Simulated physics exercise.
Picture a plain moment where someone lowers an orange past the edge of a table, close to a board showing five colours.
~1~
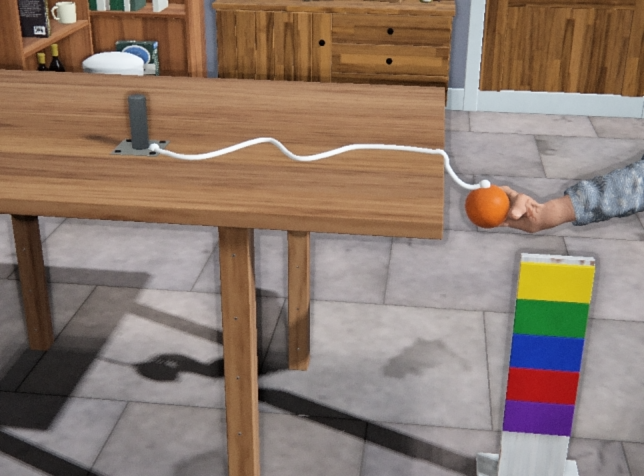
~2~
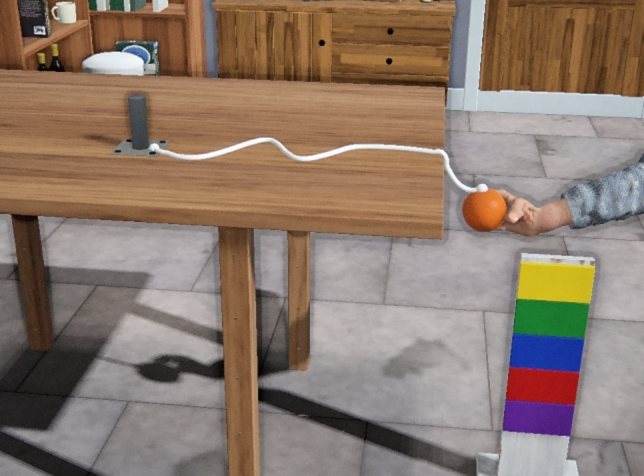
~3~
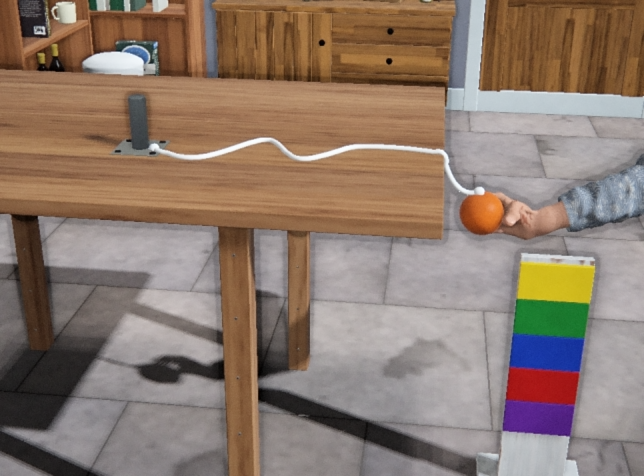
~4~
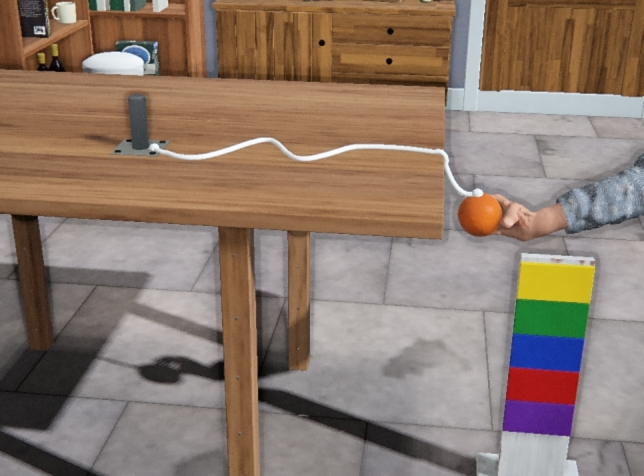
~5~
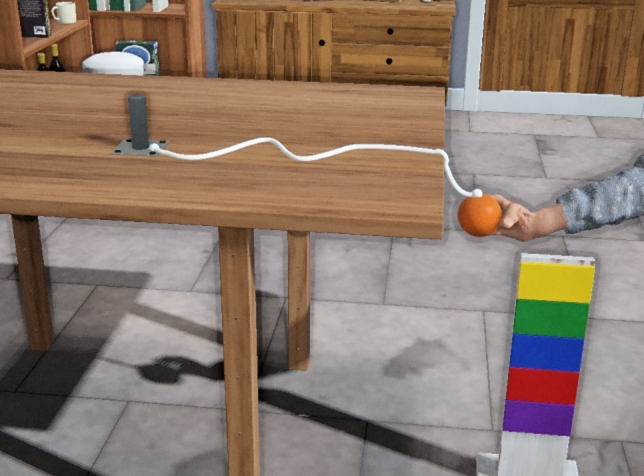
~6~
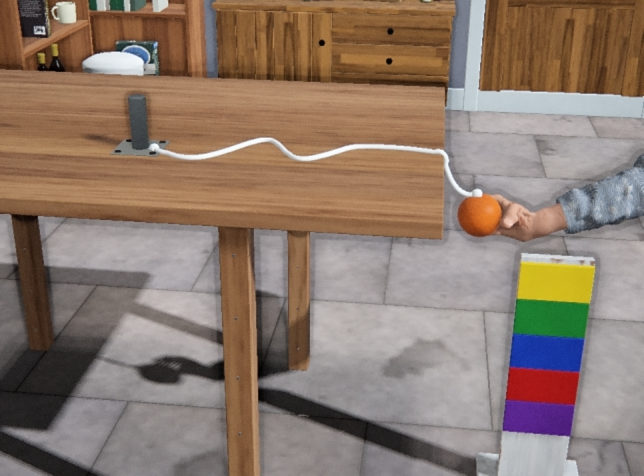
A hand held an orange ball tied to a wavy white cord beside a wooden table, near a board of five colours, and moved it slightly down and left before keeping it still.
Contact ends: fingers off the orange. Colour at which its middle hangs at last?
The green one.
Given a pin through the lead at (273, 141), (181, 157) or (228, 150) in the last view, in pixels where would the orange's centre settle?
Try one gives (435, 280), try two (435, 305), and try three (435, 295).
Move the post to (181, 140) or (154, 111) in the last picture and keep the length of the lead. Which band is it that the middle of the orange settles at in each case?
For the first spot, blue; for the second, yellow.
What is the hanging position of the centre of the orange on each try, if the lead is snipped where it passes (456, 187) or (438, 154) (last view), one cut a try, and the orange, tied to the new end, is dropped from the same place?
The places are (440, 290) and (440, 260).
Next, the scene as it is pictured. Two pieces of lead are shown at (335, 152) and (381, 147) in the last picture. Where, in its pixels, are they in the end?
End: (412, 154) and then (444, 179).
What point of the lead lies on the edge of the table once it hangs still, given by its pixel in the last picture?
(361, 147).
Soon after, orange near (449, 298); level with green.
Then, orange near (431, 309); level with green.
At rest, orange near (436, 312); level with green. Its middle rests at the green band.
